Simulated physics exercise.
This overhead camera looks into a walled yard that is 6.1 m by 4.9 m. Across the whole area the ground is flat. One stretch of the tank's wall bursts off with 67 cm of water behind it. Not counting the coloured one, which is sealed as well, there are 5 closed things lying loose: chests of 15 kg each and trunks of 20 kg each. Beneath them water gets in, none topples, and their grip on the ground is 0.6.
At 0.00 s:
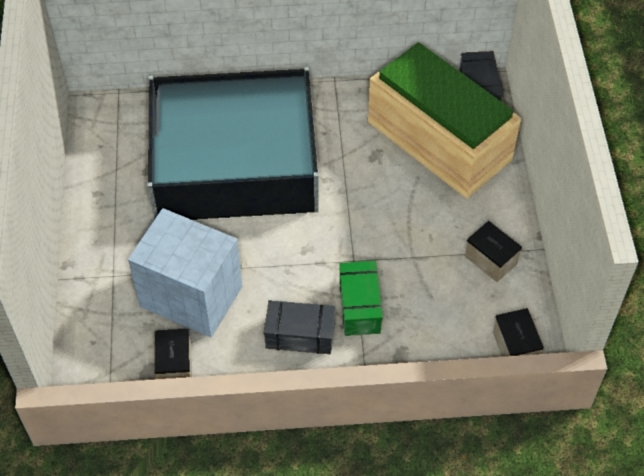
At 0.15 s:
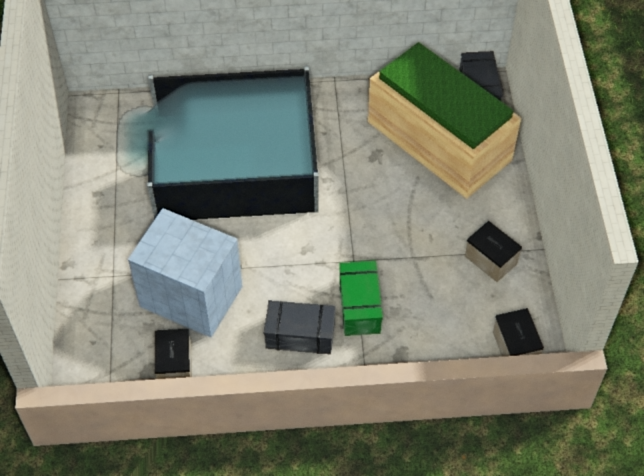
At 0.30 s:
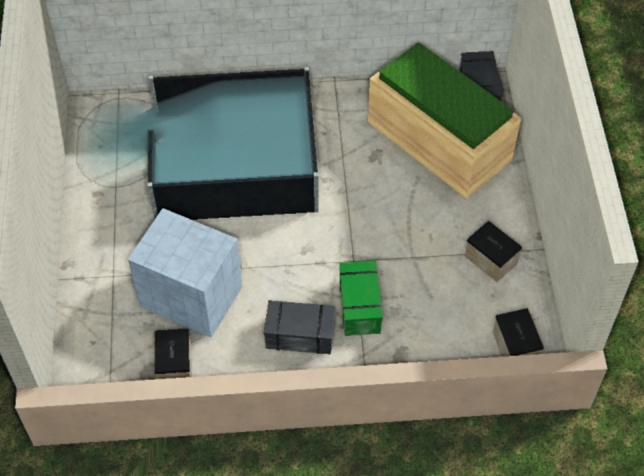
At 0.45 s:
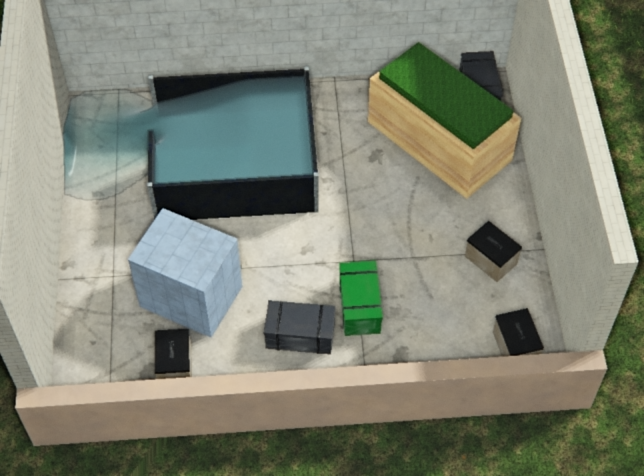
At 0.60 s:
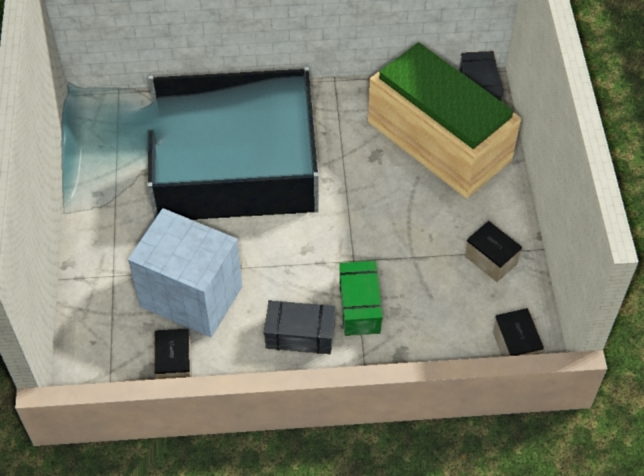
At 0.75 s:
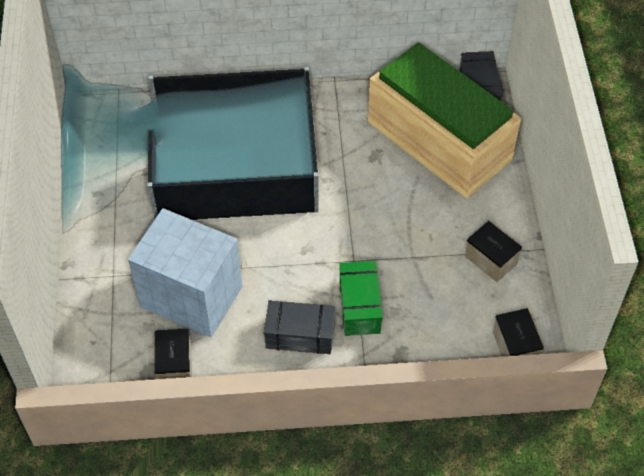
In a walled yard, water pours from the tank's left side and reaches the wall.
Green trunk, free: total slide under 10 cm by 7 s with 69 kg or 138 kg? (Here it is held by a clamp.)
The small load gets by.
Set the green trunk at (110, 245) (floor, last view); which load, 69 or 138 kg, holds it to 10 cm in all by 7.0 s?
Looks like the outcome is this: The heavier one is needed.
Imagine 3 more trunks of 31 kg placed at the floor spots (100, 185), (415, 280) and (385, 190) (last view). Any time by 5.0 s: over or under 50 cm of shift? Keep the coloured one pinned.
First one went beyond, second stayed within, third stayed within.
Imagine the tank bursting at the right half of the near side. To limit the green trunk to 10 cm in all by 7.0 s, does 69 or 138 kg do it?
So only the heavier pick.
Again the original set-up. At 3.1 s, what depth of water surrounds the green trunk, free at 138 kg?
Close to 0 cm deep.
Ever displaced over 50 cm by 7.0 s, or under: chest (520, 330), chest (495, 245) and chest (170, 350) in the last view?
In that order: Over, under, more.
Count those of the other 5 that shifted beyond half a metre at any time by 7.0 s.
I make that 4.
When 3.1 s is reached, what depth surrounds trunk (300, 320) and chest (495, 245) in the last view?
0 and 0 cm.
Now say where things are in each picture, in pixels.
The first frame shows the green trunk at (361, 290) rests on the ground; 3.4 m2 under water; 0 of 6 have shifted.
The second frame shows the green trunk at (361, 290), on the bottom; 3.9 m2 under water; 0 of 6 have shifted.
The third frame shows the green trunk at (361, 290), on the bottom; 4.7 m2 under water; 0 of 6 have shifted.
The fourth frame shows the green trunk at (361, 290) rests on the ground; water covers 5.3 m2; 0 of 6 have shifted.
The fifth frame shows the green trunk at (361, 290), on the bottom; water covers 5.5 m2; 0 of 6 have shifted.
The sixth frame shows the green trunk at (361, 290), on the bottom; water covers 5.5 m2; 0 of 6 have shifted.
After 1.4 s the green trunk would be 0 cm from its start with 69 kg and 0 cm from its start with 138 kg; 0 cm of water round it then.
After 3.1 s the green trunk would be 0 cm from its start with 69 kg and 0 cm from its start with 138 kg; 0 cm of water round it then.
After 4.9 s the green trunk would be 0 cm from its start with 69 kg and 0 cm from its start with 138 kg; 3 cm of water round it then.
After 7.0 s the green trunk would be 0 cm from its start with 69 kg and 0 cm from its start with 138 kg; 6 cm of water round it then.
